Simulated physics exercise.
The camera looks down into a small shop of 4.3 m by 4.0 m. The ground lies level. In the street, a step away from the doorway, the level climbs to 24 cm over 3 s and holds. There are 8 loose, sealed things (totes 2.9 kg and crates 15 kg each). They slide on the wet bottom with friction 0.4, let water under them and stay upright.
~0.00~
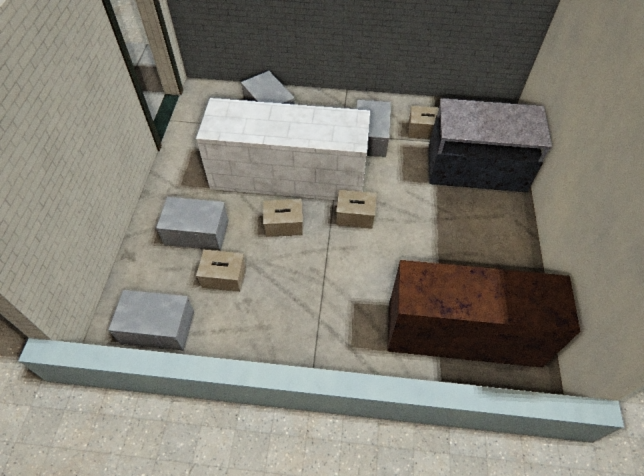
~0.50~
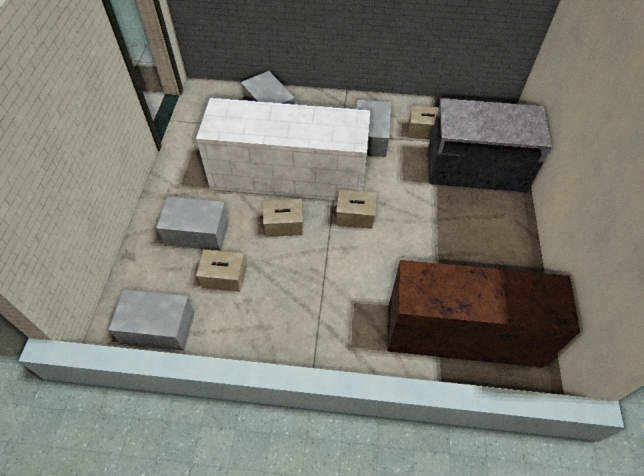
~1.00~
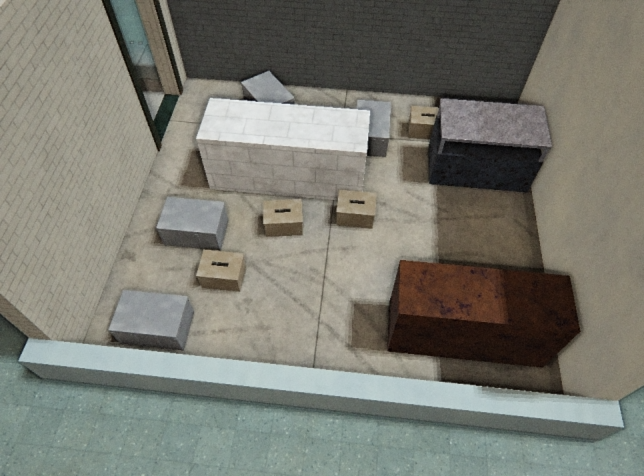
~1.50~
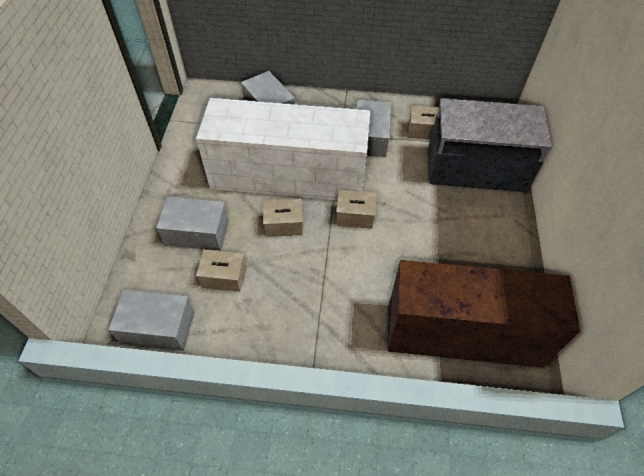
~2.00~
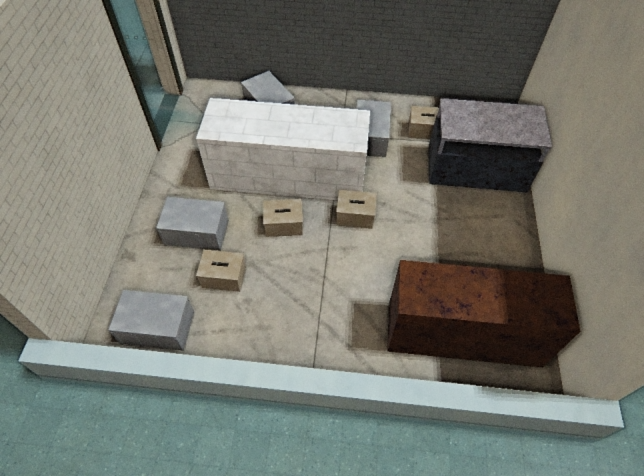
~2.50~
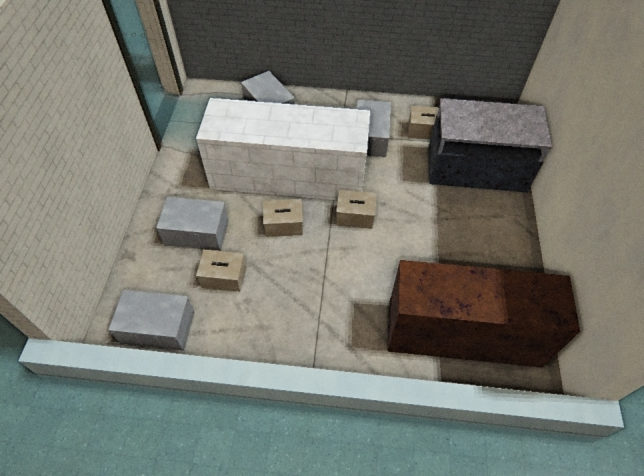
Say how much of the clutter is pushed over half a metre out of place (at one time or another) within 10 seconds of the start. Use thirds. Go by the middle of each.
It is one to two thirds.
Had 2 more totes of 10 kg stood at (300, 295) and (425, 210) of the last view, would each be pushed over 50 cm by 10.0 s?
In that order: Under, more.
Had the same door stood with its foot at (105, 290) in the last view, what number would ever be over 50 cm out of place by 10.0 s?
Then 5.
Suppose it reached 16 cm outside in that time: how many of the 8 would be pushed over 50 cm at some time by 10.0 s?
Then 3.
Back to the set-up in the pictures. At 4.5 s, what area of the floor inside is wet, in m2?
About 5.5 m2.
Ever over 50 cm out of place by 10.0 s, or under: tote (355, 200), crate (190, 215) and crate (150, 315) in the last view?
In that order: Past it, under, under.
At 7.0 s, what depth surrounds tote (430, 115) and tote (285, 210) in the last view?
About 18 and 2 cm.
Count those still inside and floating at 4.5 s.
1 of them.
After 3.5 s 0 of 8 are over 50 cm from their spots; 0 afloat.
After 4.5 s 2 of 8 are over 50 cm from their spots; 1 afloat.
After 7.0 s 3 of 8 are over 50 cm from their spots; 3 afloat.
After 10.0 s 4 of 8 are over 50 cm from their spots, and 4 have been at some point; 7 afloat.
